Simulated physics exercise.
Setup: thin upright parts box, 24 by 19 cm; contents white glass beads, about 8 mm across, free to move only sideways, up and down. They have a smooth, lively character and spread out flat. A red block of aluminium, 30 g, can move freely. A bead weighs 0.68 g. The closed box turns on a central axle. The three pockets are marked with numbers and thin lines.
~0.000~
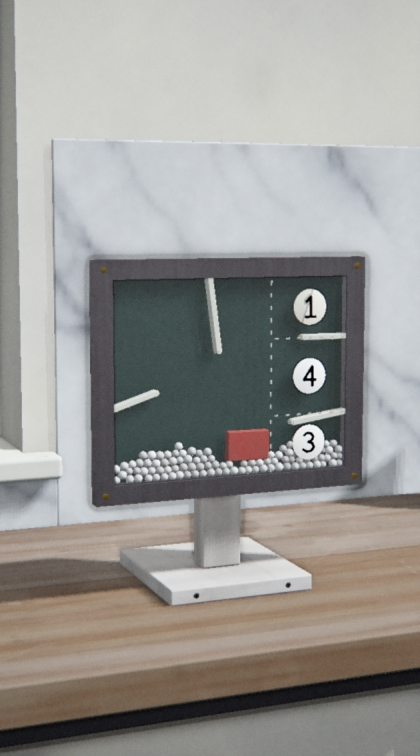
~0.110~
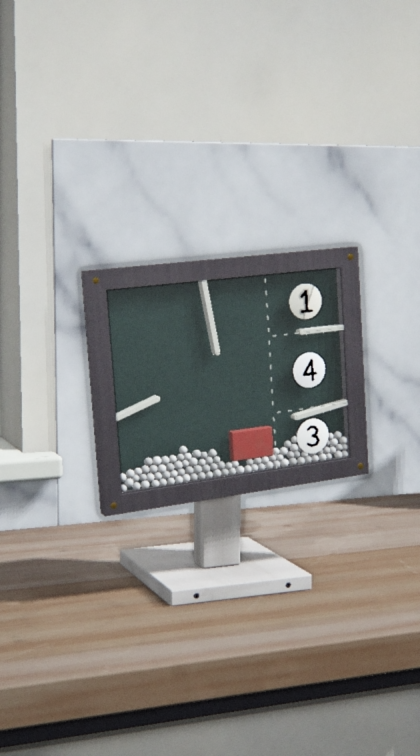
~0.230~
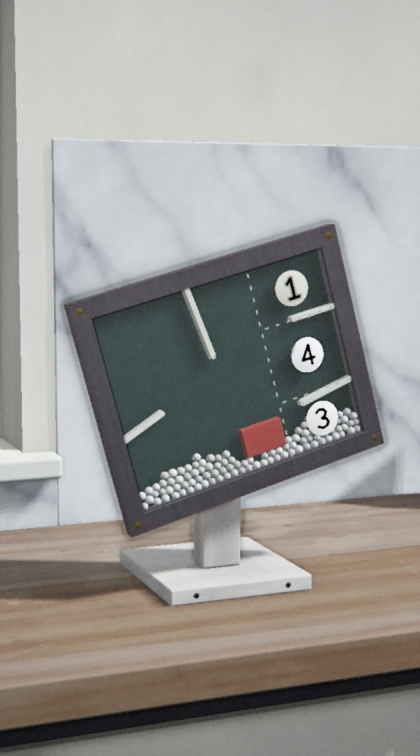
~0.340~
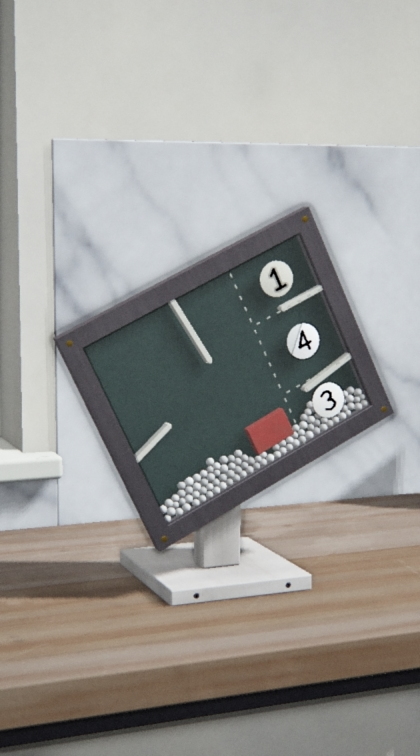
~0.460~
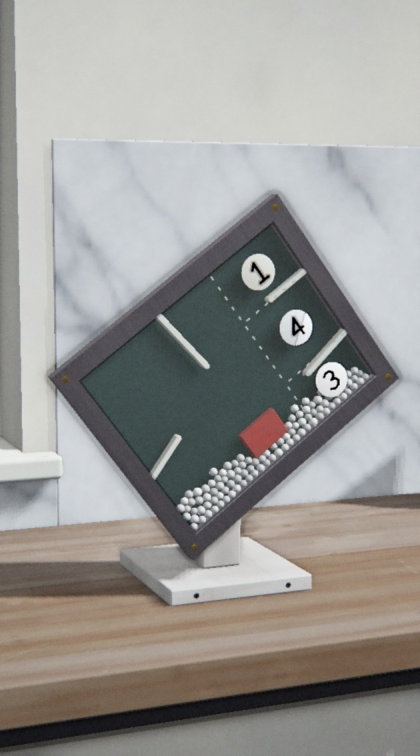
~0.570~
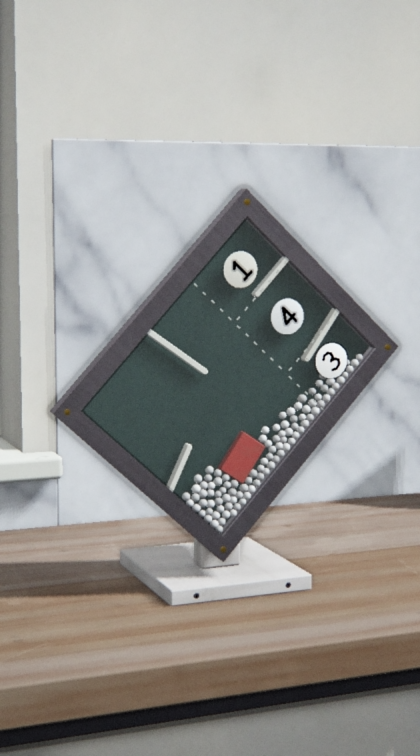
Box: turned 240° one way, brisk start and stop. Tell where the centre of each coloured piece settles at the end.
I would say elsewhere.
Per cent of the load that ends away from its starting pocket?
85 %.
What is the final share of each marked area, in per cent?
In per cent: Pocket 1 holds 35, pocket 3 holds 0, pocket 4 holds 25.
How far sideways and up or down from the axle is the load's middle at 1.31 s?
Right by about 8 cm and below by about 5 cm.
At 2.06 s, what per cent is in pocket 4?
Share: Near 0 %.
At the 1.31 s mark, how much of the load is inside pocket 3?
Roughly 0 %.
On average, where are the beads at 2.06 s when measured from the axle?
I'd put it near 7 centimetres to the right and 3 centimetres below.
After 1.31 s, it stands 117° anticlockwise; the beads' middle is 8 cm right of and 5 cm below the centre; nothing in the marked areas; red block in no marked area.
After 2.06 s, it has come round 187° anticlockwise; the beads' middle is 7 cm right of and 3 cm below the centre; no. 1, 5 %; red block in no marked area.
After 2.69 s, it has come round 240° anticlockwise; the beads' middle is 6 cm right of and 1 cm below the centre; no. 1, 20 %, no. 4, 5 %; red block in no marked area.
Settled by 4.2 s, it has come round 240° anticlockwise; no. 1, 35 %, no. 3, 0 %, no. 4, 25 %, elsewhere 40 %; red block in no marked area.
